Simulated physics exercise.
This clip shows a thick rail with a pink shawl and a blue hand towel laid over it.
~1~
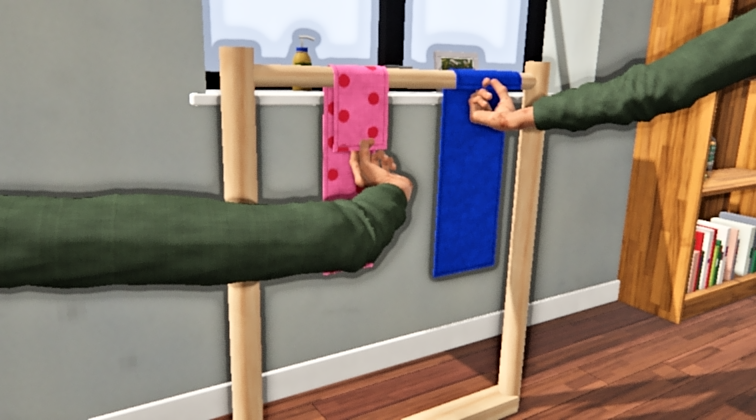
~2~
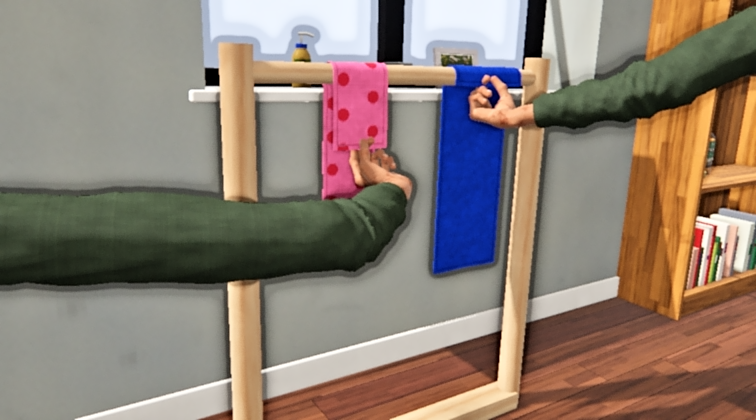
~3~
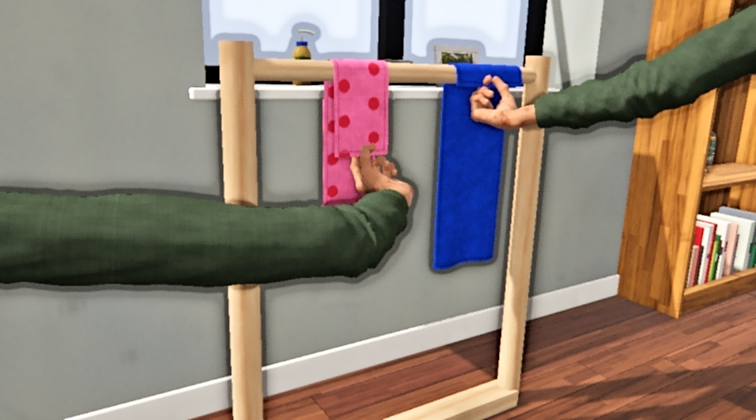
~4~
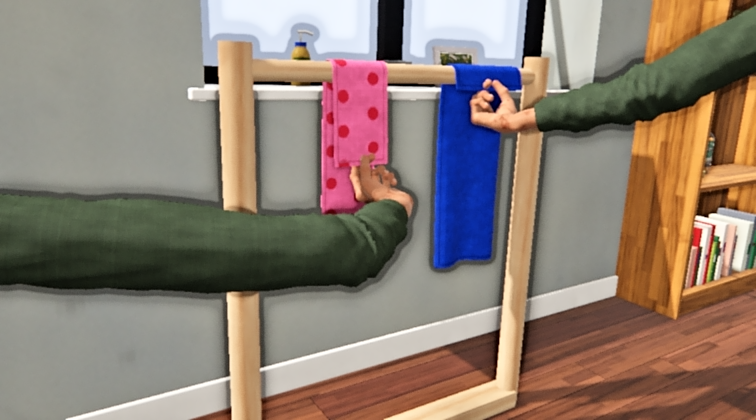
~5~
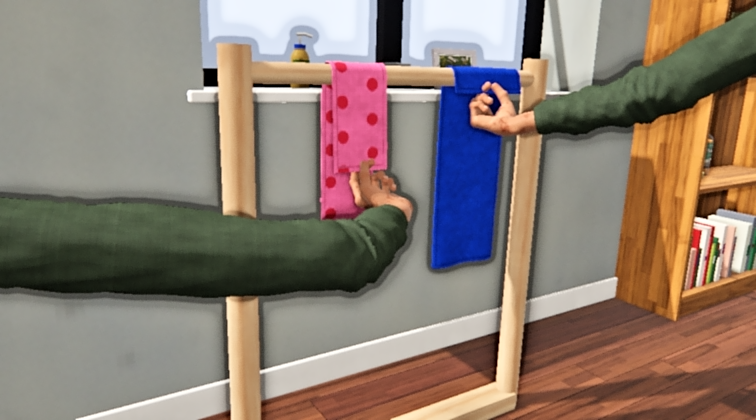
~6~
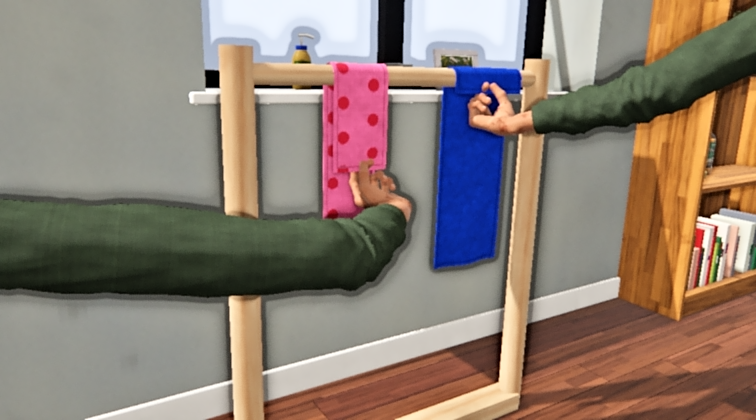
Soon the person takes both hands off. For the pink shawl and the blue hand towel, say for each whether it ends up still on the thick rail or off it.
At the end, the pink shawl most likely stays up; the blue hand towel most likely comes down.
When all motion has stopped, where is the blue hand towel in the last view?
Roughly (450, 411).
Then, 0.36 s after the last picture, shawl still hanging; hand towel clear of the rail and dropping near (467, 224).
Then, 0.60 s after the last picture, shawl still hanging; hand towel in a heap on the floor near (454, 400).
Then, 0.88 s after the last picture, shawl still hanging; hand towel in a heap on the floor near (450, 410).
At rest, shawl still hanging; hand towel in a heap on the floor near (450, 411). The pink shawl keeps its place and the blue hand towel slides off.
